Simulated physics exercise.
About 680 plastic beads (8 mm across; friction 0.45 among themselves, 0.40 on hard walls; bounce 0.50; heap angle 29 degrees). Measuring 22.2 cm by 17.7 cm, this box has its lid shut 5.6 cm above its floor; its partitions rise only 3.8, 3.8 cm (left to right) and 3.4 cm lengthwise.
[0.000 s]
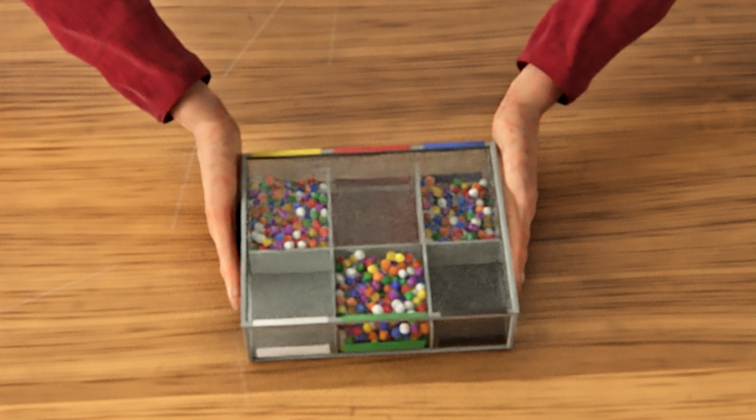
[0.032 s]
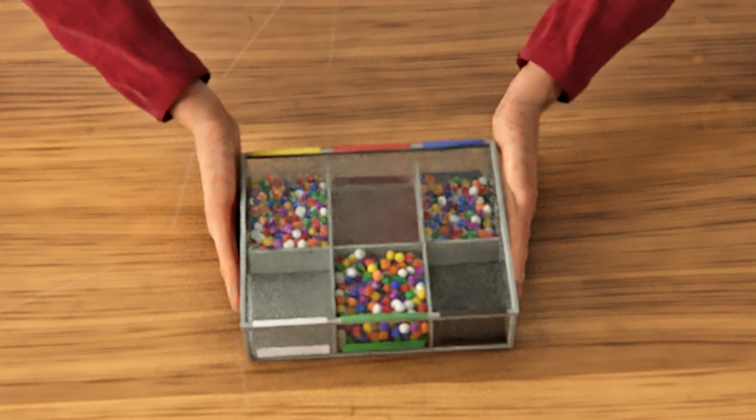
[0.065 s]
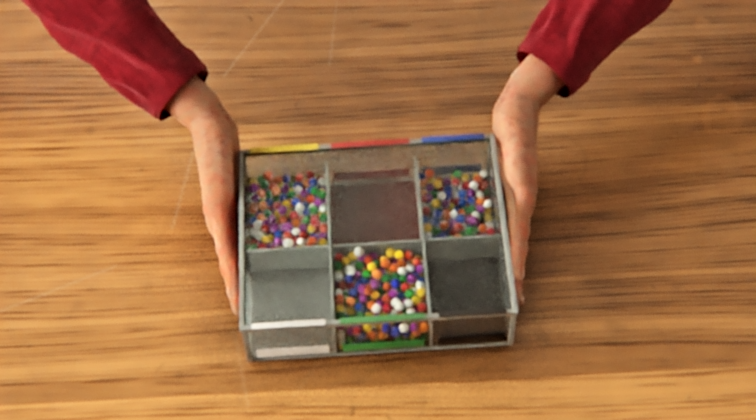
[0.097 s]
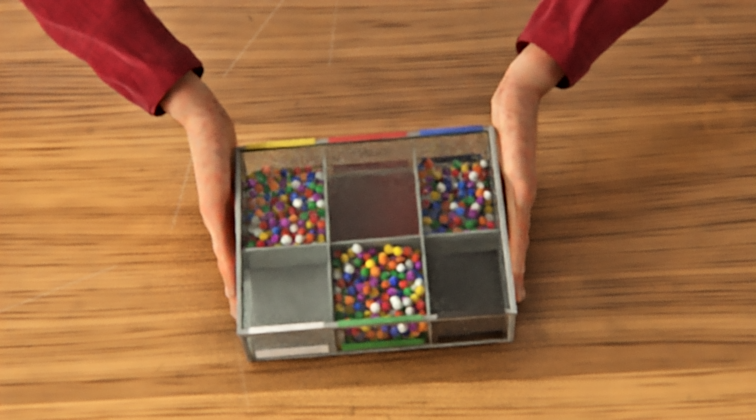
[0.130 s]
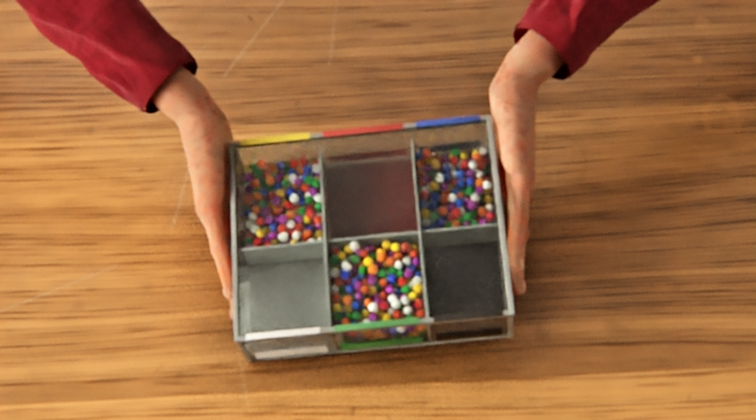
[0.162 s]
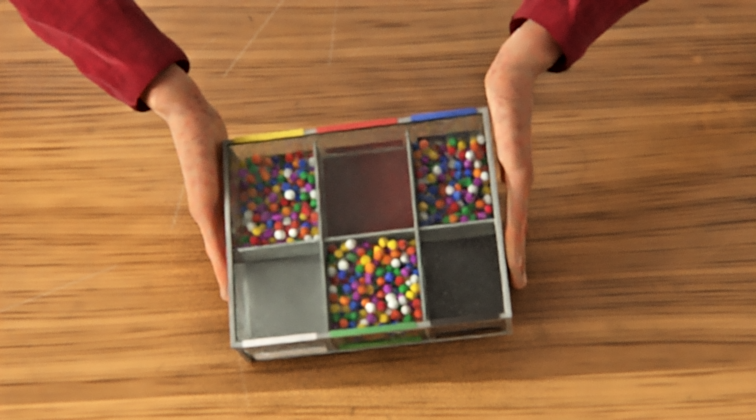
On a wooden table, two hands in red sleeves held a clear divided box with colorful beads in three of its six compartments, and gradually tilted it, the left front corner dipping lowest.
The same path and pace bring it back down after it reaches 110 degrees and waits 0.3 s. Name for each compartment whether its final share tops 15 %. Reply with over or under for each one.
Red: Under, blue: Under, green: Over, yellow: Under, white: Over, black: Under.
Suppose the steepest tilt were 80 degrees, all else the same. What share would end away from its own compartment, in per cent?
Estimate: Around 30 %.
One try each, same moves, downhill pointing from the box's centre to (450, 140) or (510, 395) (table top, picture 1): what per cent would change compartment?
40 and 40 %.
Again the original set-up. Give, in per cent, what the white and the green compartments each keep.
White 30; green 50.
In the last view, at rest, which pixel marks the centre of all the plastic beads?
Est. centre at rest: (353, 313) px.
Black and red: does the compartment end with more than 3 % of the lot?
For black, it does, for red, it does not.
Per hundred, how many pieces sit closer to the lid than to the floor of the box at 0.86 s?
Estimate: Near 70 per cent.
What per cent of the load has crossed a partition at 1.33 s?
About 50 %.
Then, at 0.86 s, tilt 110 degrees; blue 5 %, green 50 %, yellow 20 %, white 20 %, black 10 %.
After 1.33 s, tilt 61 degrees; green 50 %, yellow 10 %, white 30 %, black 10 %.
After 1.87 s, tilt 0 degrees; green 50 %, yellow 10 %, white 30 %, black 10 %.
In the end, at 2.3 s, red 0 %, blue 0 %, green 50 %, yellow 10 %, white 30 %, black 10 %.
